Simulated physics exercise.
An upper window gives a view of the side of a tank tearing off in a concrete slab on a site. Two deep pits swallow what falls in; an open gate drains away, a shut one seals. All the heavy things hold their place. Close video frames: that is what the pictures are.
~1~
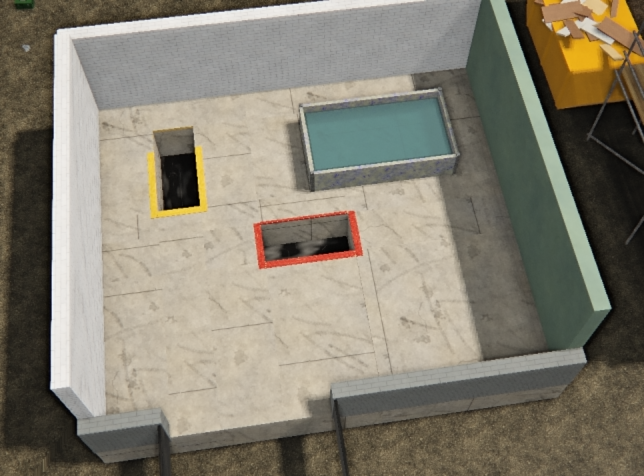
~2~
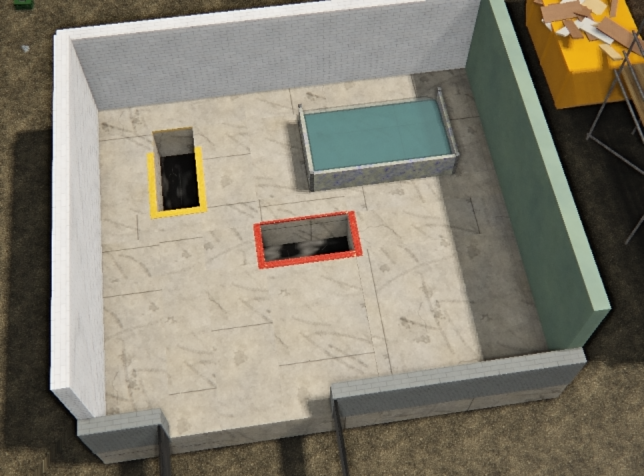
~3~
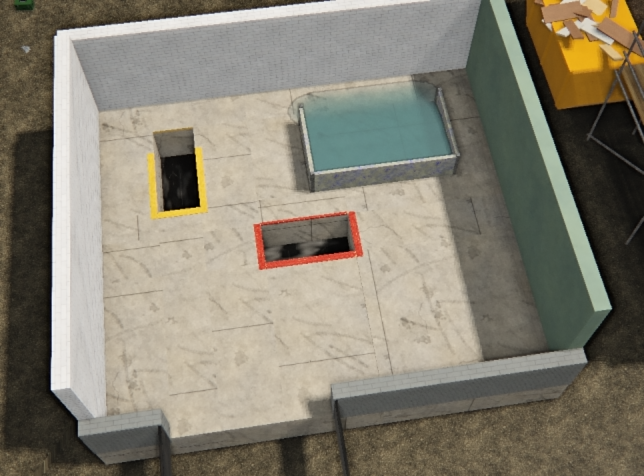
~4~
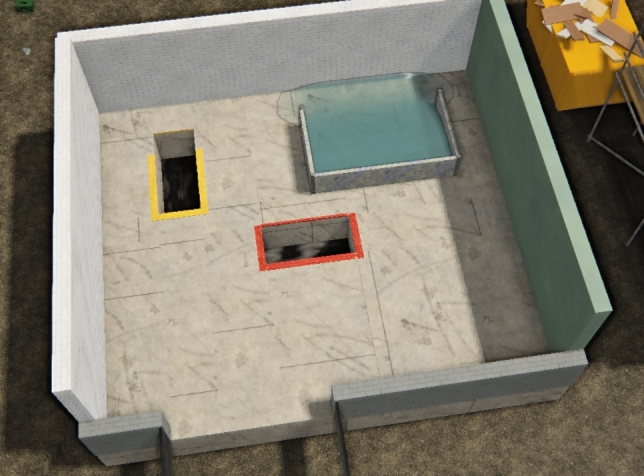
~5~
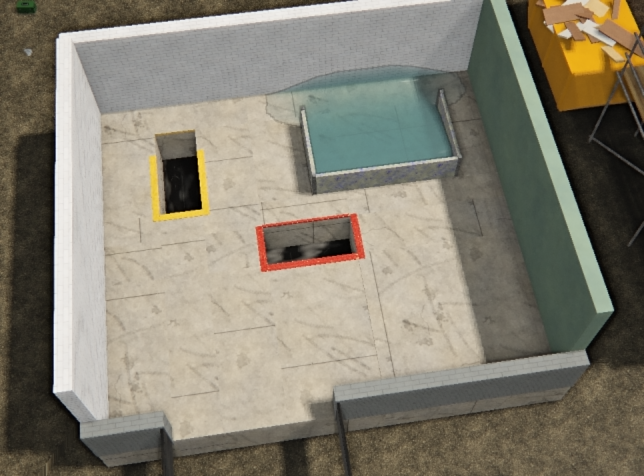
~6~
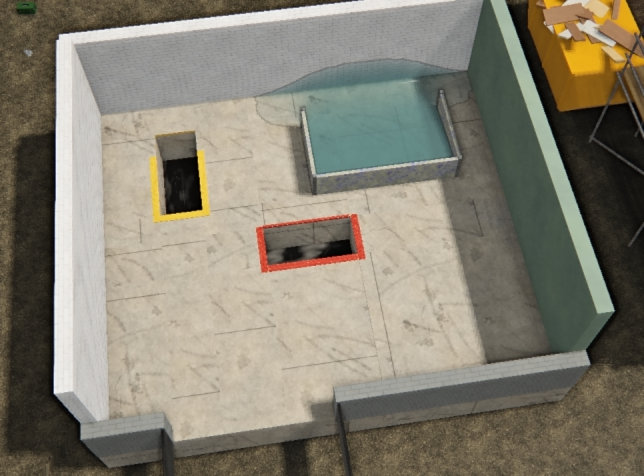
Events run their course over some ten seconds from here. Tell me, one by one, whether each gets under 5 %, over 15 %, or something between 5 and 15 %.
In the end the gate is nearly idle - draining beneath five per cent; the yellow pit is busy - draining past fifteen per cent; the red pit is nearly idle - draining beneath five per cent.
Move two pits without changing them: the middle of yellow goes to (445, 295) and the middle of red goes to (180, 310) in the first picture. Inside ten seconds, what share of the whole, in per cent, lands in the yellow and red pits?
Per cent: Yellow 10, red 14.
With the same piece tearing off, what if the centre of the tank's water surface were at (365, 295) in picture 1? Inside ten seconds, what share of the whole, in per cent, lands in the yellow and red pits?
Ten seconds on: Yellow pit 6 percent, red pit 60 percent.
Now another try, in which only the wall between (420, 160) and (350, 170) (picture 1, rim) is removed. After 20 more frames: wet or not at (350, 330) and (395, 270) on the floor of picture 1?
In the order asked: Sodden, sodden.
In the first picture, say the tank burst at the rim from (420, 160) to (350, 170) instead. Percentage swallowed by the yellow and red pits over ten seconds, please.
In percent: Yellow 0, red 12.
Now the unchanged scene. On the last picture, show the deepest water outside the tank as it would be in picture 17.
About at (458, 72).
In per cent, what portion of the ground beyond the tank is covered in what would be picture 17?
My estimate is roughly 25 percent.
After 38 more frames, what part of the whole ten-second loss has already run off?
Some 65 per cent.
A moment on, water covers 10 % of the floor; the gate 0 %, the yellow pit 0 %, the red pit 0 %.
Next, water covers 25 % of the floor; the gate 0 %, the yellow pit 2 %, the red pit 0 %.
Then, water covers 35 % of the floor; the gate 0 %, the yellow pit 9 %, the red pit 0 %.
Later, water covers 50 % of the floor; the gate 0 %, the yellow pit 16 %, the red pit 0 %.
In the end, water covers 70 % of the floor; the gate 1 %, the yellow pit 24 %, the red pit 0 %.
